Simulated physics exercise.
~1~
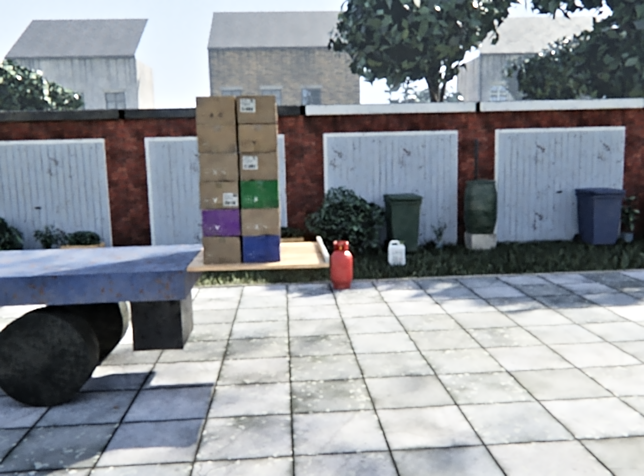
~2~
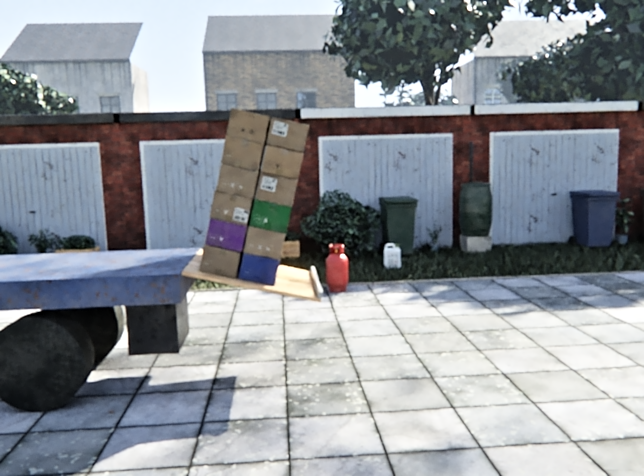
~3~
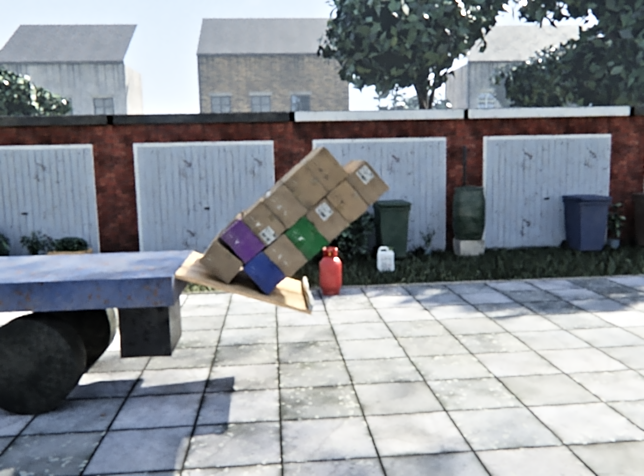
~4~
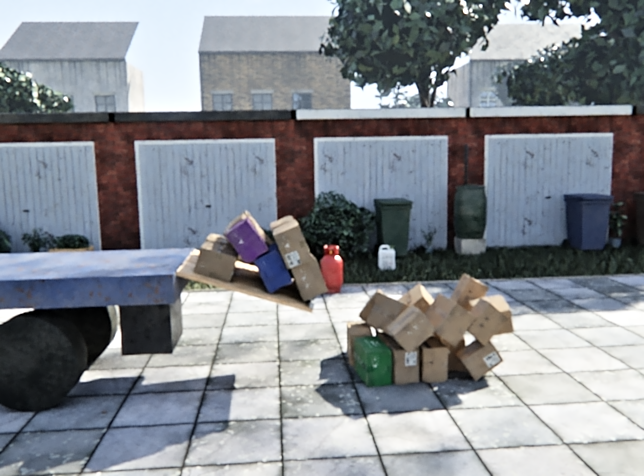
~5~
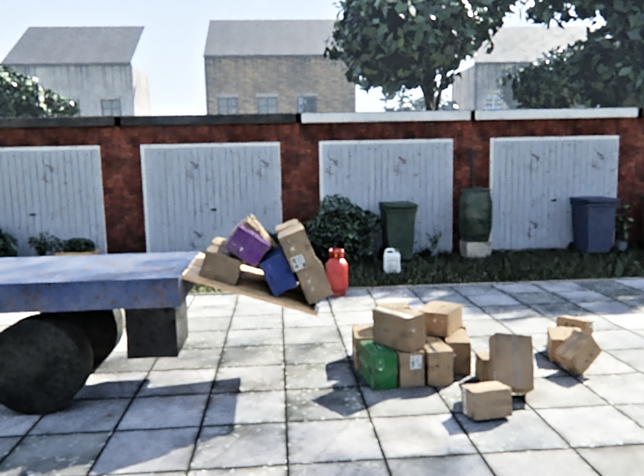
A tall stack of cardboard boxes tipped to the right as the platform behind a flatbed sloped down, and many toppled onto the paving, the green one among them, while the purple, blue and a few brown ones stayed leaning on the slope.
